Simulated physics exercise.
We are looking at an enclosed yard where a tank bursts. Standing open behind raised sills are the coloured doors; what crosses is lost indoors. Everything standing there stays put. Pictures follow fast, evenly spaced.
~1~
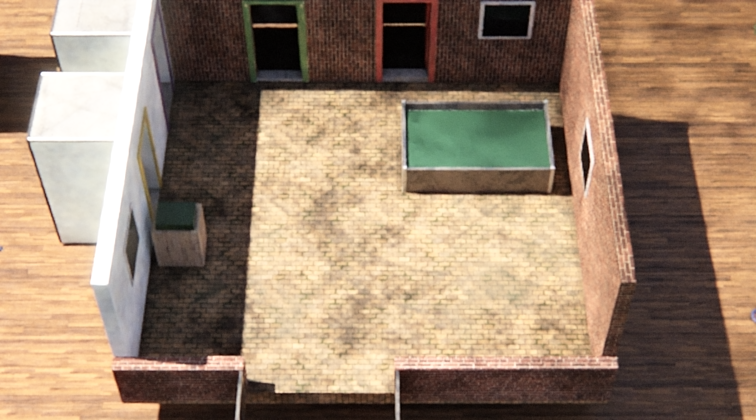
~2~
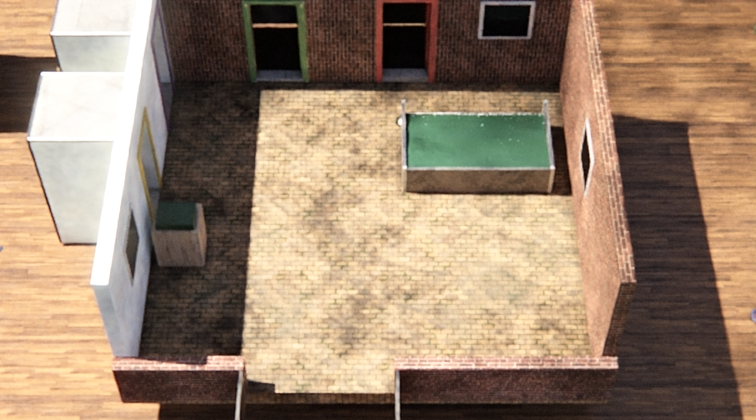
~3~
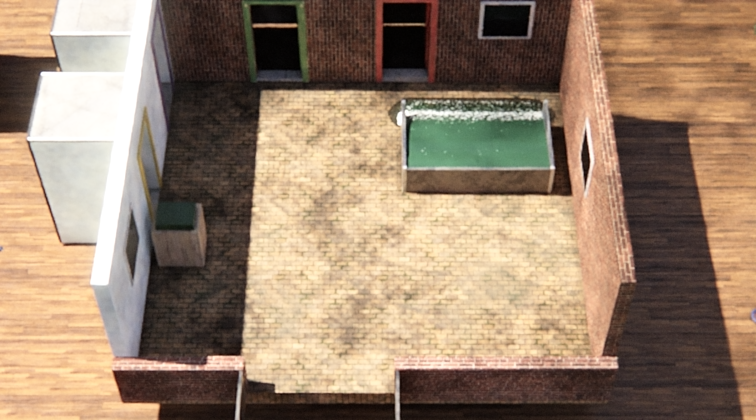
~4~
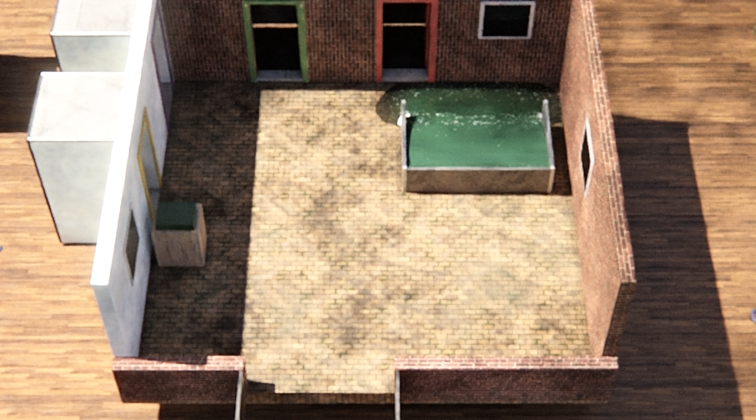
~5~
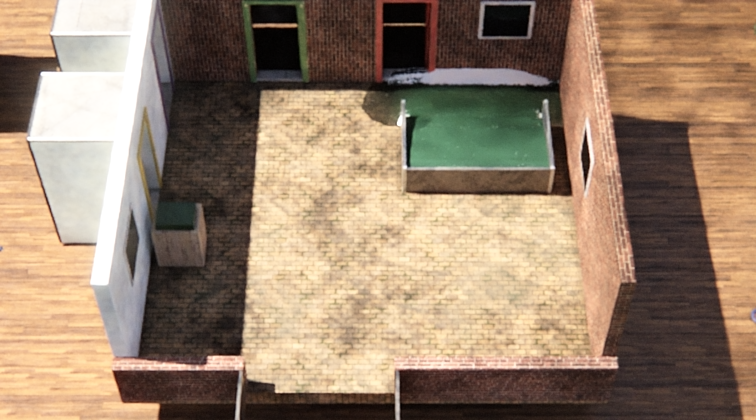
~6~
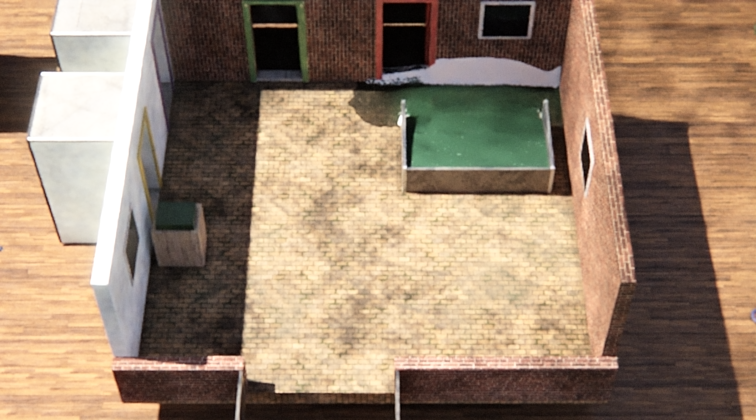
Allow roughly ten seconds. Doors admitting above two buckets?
Red door above, green door not above, yellow door above, purple door not above.
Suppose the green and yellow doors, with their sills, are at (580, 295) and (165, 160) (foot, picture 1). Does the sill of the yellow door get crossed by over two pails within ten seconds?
As it turns out, yellow runs over.
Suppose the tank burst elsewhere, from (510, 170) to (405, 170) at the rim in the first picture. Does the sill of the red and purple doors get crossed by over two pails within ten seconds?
The red door remains below and the purple door remains below.
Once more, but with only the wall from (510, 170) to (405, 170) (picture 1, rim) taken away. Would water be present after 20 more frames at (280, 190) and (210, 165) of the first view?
Log: Point 1 unreached; point 2 unreached.
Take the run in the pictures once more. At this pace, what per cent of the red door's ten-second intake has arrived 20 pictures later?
It should be near 90 percent of the ten-second total.
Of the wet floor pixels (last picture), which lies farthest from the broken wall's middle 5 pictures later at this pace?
My guess would be about (294, 84).
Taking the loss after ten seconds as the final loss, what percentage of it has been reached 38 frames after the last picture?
My guess would be around 75 percent.
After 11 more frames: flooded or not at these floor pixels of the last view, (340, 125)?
I'd say drenched there.
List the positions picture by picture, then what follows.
The open tank at (476, 138) is whole and still, in the first frame.
The front is at a hidden place, out from the gap on the open tank's far side, in the second frame.
Water pours out on the open tank's far side and has run to (548, 110), in the third frame.
The front is at (559, 104), out from the gap on the open tank's far side, in the fourth frame.
Water pours out on the open tank's far side and has run to (380, 82), in the fifth frame.
Water pours out on the open tank's far side and has run to (362, 82), in the sixth frame.
A moment on, water covers 10 % of the floor; the red door over two buckets in, the green door not reached, the yellow door not reached, the purple door not reached.
Next, water covers 20 % of the floor; the red door far over two buckets in, the green door wet at the sill, nothing in, the yellow door not reached, the purple door not reached.
Then, water covers 40 % of the floor; the red door far over two buckets in, the green door wet at the sill, nothing in, the yellow door not reached, the purple door wet at the sill, nothing in.
Later, water covers 55 % of the floor; the red door far over two buckets in, the green door wet at the sill, nothing in, the yellow door under two buckets in, the purple door wet at the sill, nothing in.
In the end, water covers 85 % of the floor; the red door far over two buckets in, the green door wet at the sill, nothing in, the yellow door over two buckets in, the purple door wet at the sill, nothing in.
